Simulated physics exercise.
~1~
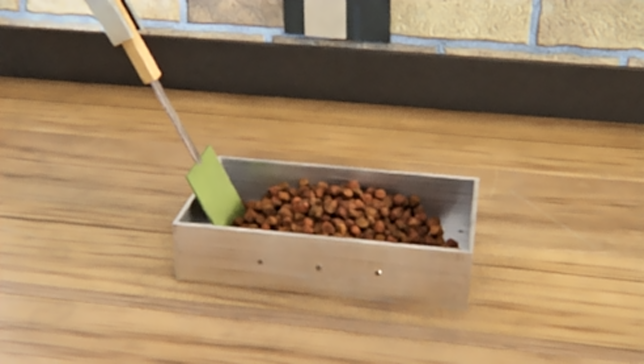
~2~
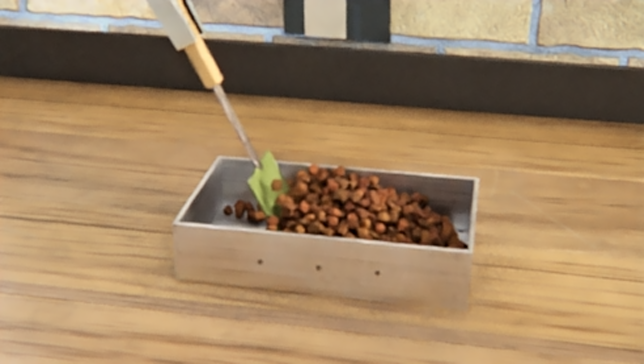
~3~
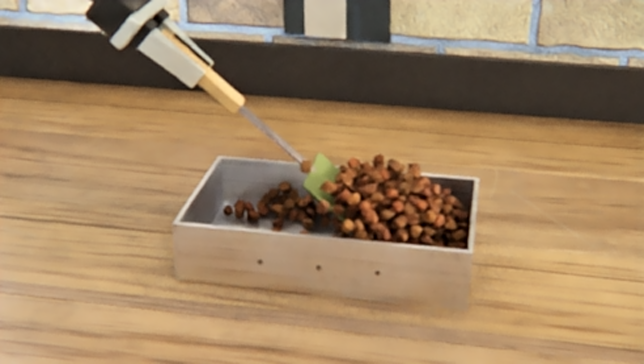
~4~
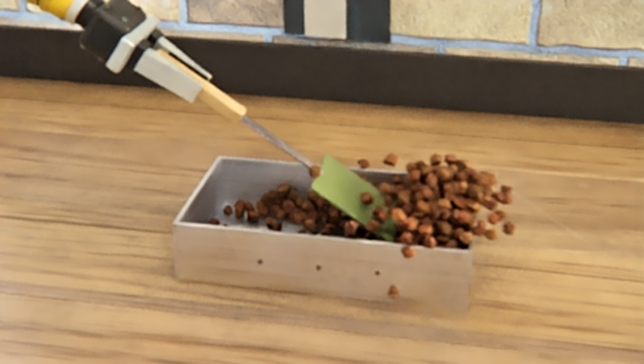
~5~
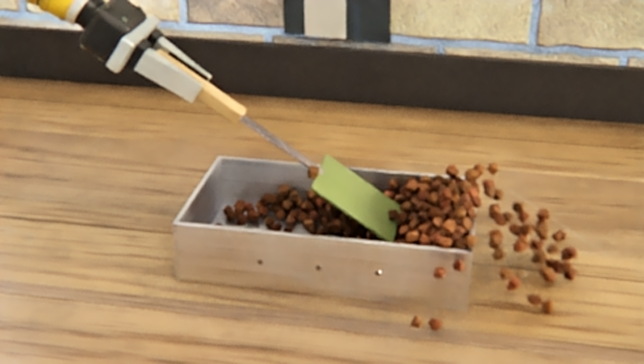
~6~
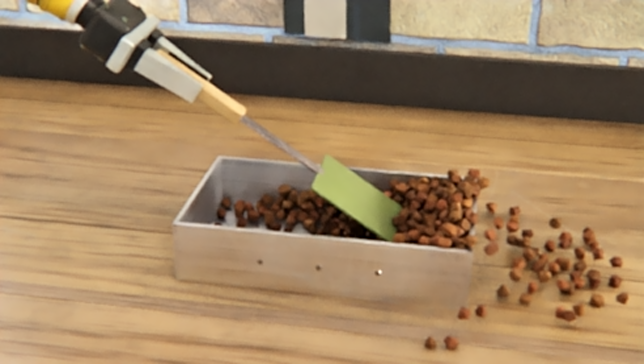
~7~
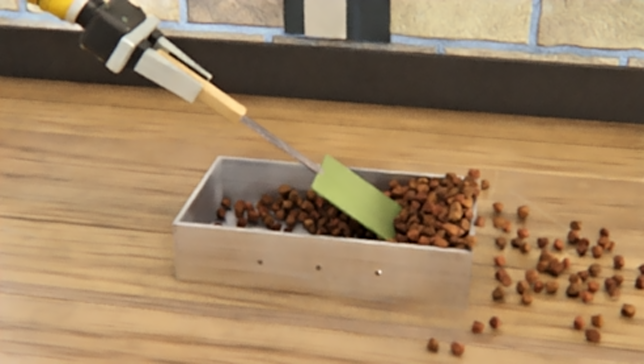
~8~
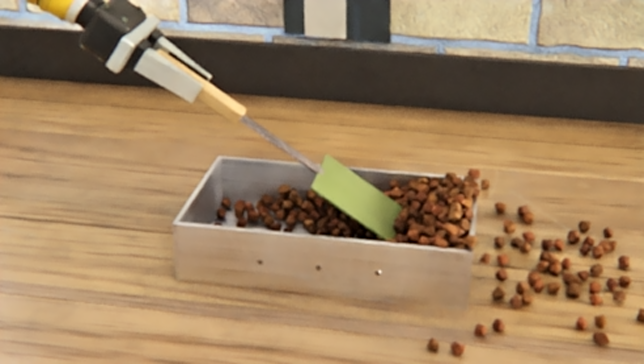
At the start, a green-bladed turner held at an angle stands at the left end of a metal trough filled with brown pet food pellets on a wooden table. The blade sweeps right, pushing the pellets into a steeper heap and leaving a thin trail behind it. As it nears the right side, the blade tilts flatter and the heap spills over the trough's far end. Pellets tumble and scatter across the table to the right, with a few dropping in front. The turner stops, resting against the remaining pile, while most pellets stay inside the trough.
